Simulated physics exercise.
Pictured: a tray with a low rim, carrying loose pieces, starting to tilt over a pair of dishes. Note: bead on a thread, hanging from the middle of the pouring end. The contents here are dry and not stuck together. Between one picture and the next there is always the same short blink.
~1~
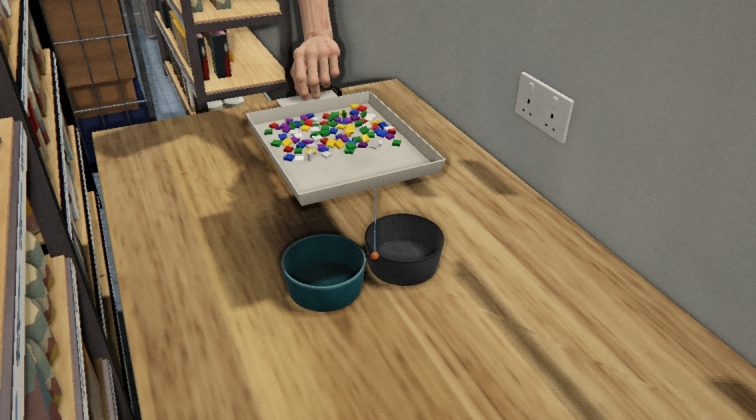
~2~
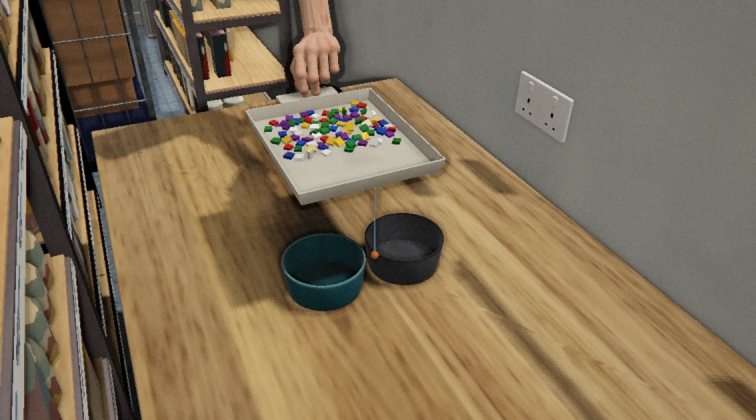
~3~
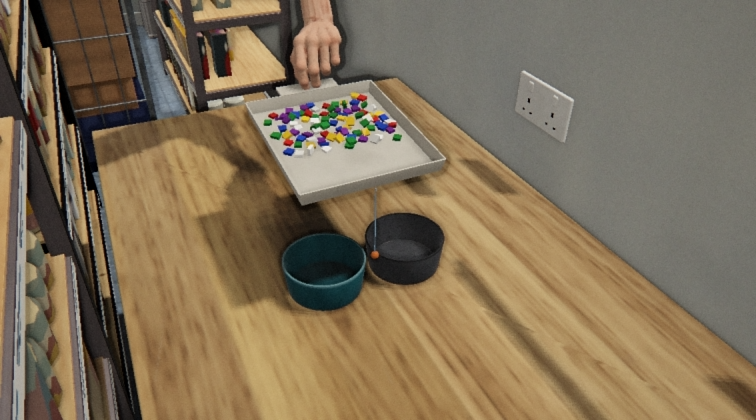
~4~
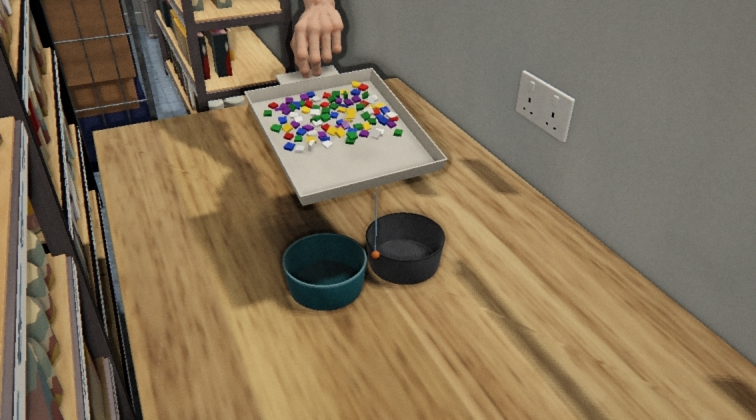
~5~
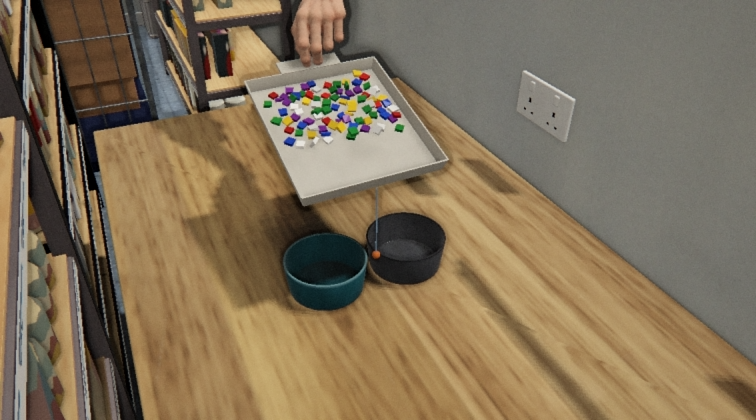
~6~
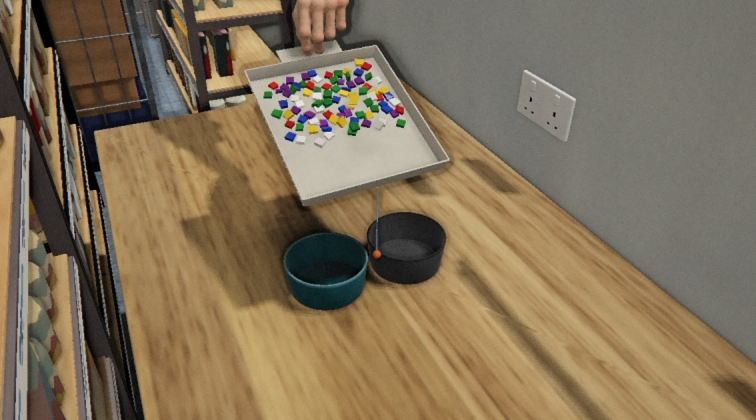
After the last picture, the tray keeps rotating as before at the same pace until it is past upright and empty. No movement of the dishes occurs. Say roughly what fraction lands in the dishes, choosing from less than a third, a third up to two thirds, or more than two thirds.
I would say less than a third.
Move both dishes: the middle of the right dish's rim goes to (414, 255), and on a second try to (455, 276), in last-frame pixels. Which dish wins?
Run 1: The one on the left side. Run 2: The one on the left side.
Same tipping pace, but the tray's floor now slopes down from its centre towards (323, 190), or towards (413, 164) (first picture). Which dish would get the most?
Heading one - the leftward dish; heading two - the rightward dish.
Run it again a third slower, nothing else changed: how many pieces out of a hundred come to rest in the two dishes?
That works out at about 0 percent.
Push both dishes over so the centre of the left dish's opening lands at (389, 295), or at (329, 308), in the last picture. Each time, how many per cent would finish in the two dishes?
70 and 90 in a hundred.
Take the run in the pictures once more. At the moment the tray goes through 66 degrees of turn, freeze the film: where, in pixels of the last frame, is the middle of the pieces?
Check around (372, 176) in the last picture.
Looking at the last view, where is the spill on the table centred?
Roughly pixel (379, 327).
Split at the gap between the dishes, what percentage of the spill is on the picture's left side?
Close to 40 per cent.
Just after the last frame, tray tipped steeply; almost all on the tray; just a few in the air.
A moment on, tray tipped past a quarter turn; the larger part on the tray; about a tenth outside both.
Further on, tray tipped past a quarter turn; just a few in the left dish; almost all outside both.
When it is over, tray tipped past a quarter turn; just a few in the left dish; not one in the right dish; almost all outside both.
